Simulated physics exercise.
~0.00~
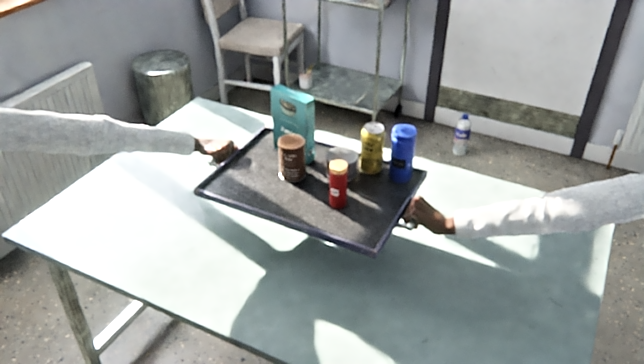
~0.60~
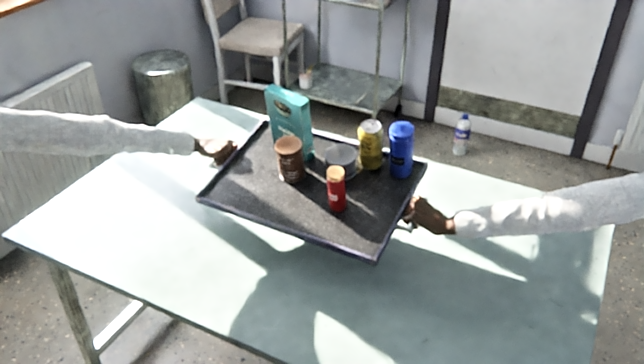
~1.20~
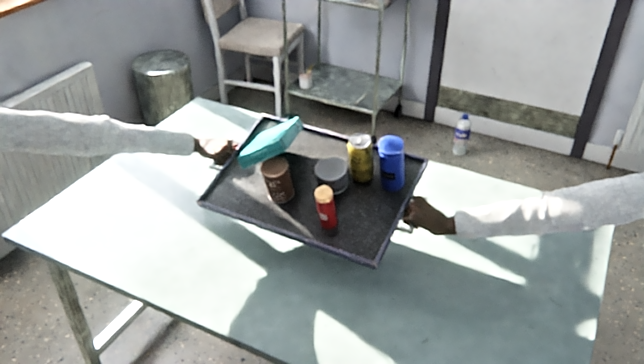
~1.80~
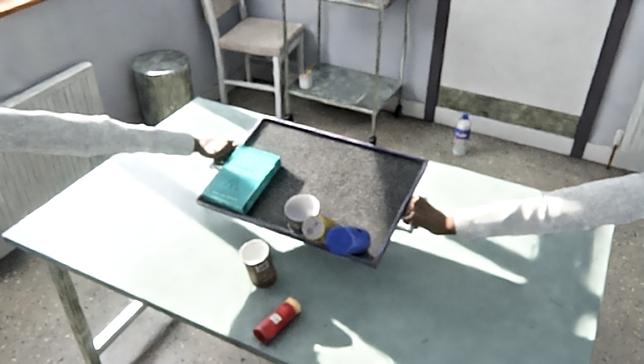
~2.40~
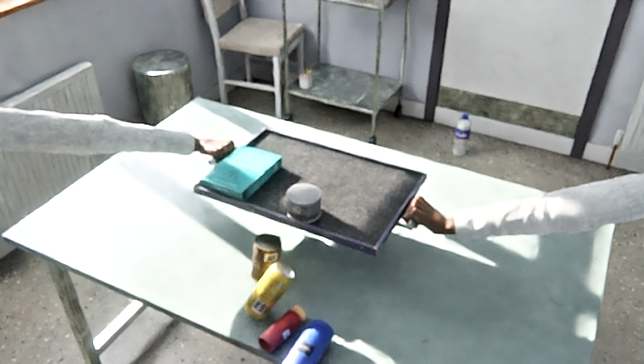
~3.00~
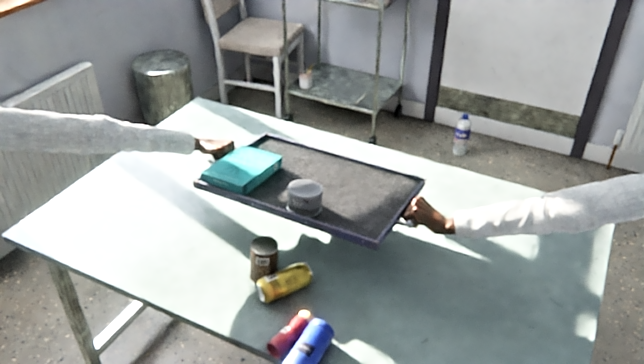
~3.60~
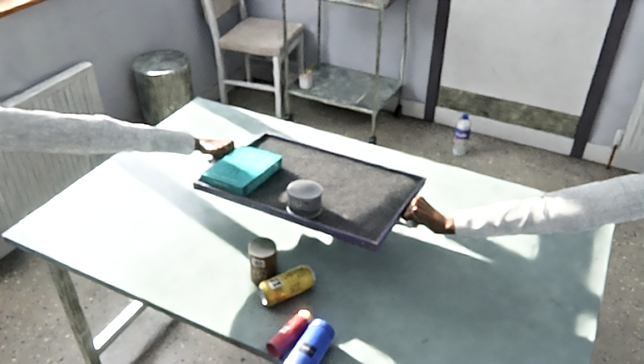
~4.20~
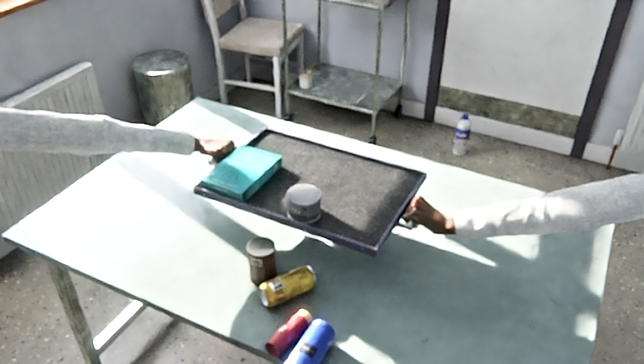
Two hands tilt a loaded tray, spilling four containers while the packet and tub remain.
